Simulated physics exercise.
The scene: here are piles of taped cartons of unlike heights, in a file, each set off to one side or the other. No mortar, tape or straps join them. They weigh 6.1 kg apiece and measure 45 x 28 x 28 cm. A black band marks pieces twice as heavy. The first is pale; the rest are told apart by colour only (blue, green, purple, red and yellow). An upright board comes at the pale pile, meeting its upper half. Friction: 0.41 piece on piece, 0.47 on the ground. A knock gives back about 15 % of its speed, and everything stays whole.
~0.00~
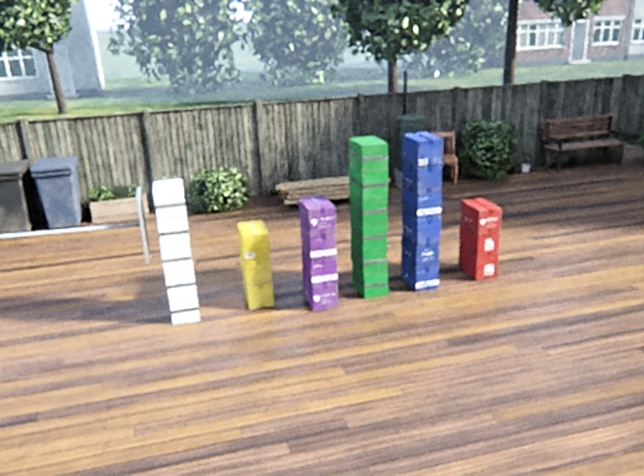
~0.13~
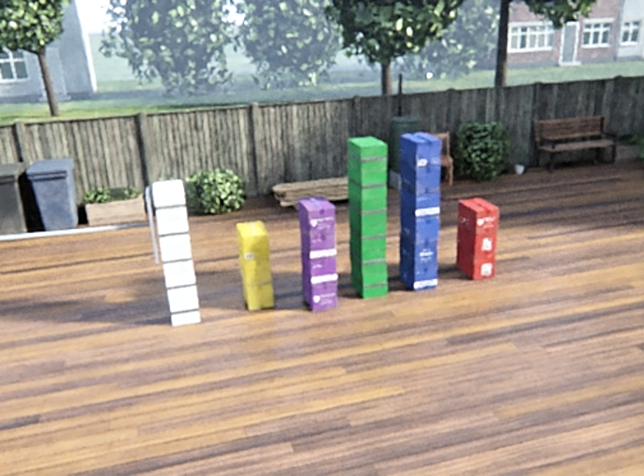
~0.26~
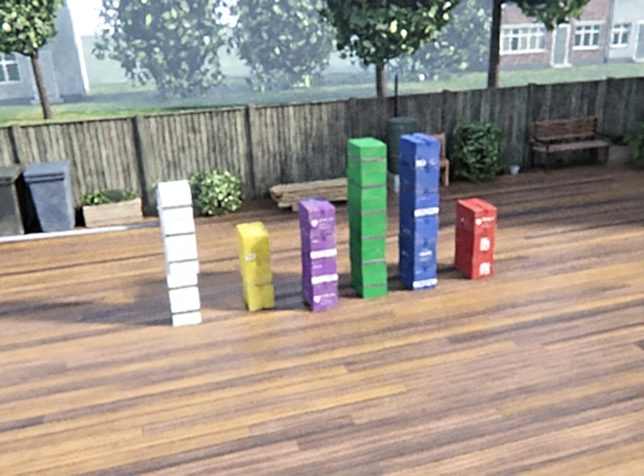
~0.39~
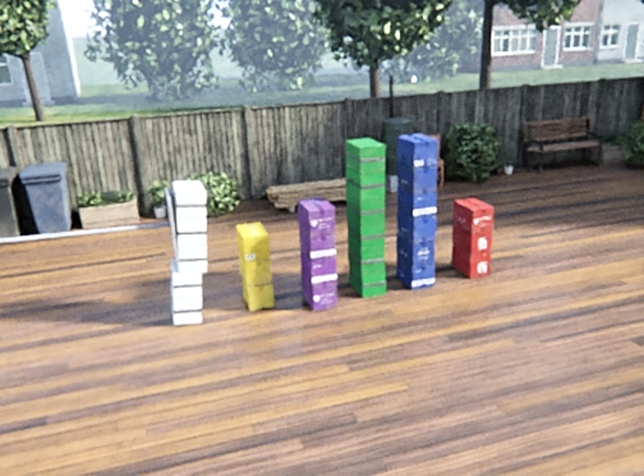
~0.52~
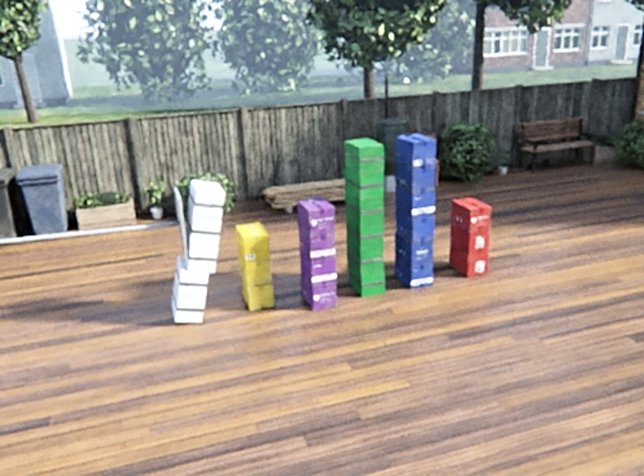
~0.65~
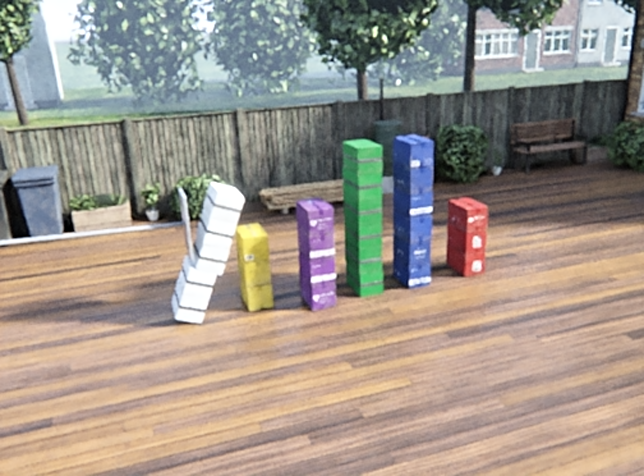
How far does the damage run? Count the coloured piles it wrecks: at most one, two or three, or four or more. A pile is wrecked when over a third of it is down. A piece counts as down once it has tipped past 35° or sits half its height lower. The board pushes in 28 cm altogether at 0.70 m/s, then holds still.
Lost: Four or more.
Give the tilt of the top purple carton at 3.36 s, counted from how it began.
Roughly 80°.
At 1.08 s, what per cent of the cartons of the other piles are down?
0 per cent by then.
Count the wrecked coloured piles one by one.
The count is 5.
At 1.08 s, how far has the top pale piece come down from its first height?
Some 30 cm lower.
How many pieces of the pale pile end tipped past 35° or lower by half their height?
5 pale pieces.
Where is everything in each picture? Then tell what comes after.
In the first frame (we follow the side turned to the camera; the camera moves round a little), board (141, 223) 14 cm short; top yellow carton (257, 247); top purple carton (323, 221); no other piece has moved.
In the second frame, board (151, 223) 49 mm short; top green carton (374, 159).
In the third frame, board (162, 223) 42 mm in; top green carton (374, 160).
In the fourth frame, board (172, 222) 13 cm in, top of the pale pile leaning 6°; top green carton (373, 160); no other piece has moved.
In the fifth frame, board (182, 221) 22 cm in, top of the pale pile leaning 14°; top green carton (372, 160); no other piece has moved.
In the sixth frame, board (188, 222) 28 cm in, stopped, top of the pale pile leaning 22°; top green carton (370, 160); top blue carton (422, 155); no other piece has moved.
Around 1.08 s, 5 of the pale pile down; none of the 22 other cartons down, 5 disturbed; top yellow carton tipped 23°; top purple carton displaced 9 cm.
Around 2.02 s, 5 of the pale pile down; 3 of the 22 other cartons down; top yellow carton on its side; top purple carton tipped 27°, 9 cm lower.
Around 2.76 s, 5 of the pale pile down; 18 of the 22 other cartons down; top yellow carton on its side; top blue carton tipped 74°, 50 cm lower.
Around 3.36 s, 5 of the pale pile down; 21 of the 22 other cartons down; top green carton on its side; top yellow carton on its side.
Finally (4.9 s), 5 of the pale pile down; 21 of the 22 other cartons down; top green carton upside down; top red carton on its side. Wrecked, blue, green, purple, red and yellow. Seen by the last camera, middles, top green carton near (595, 226), top red carton near (574, 239).
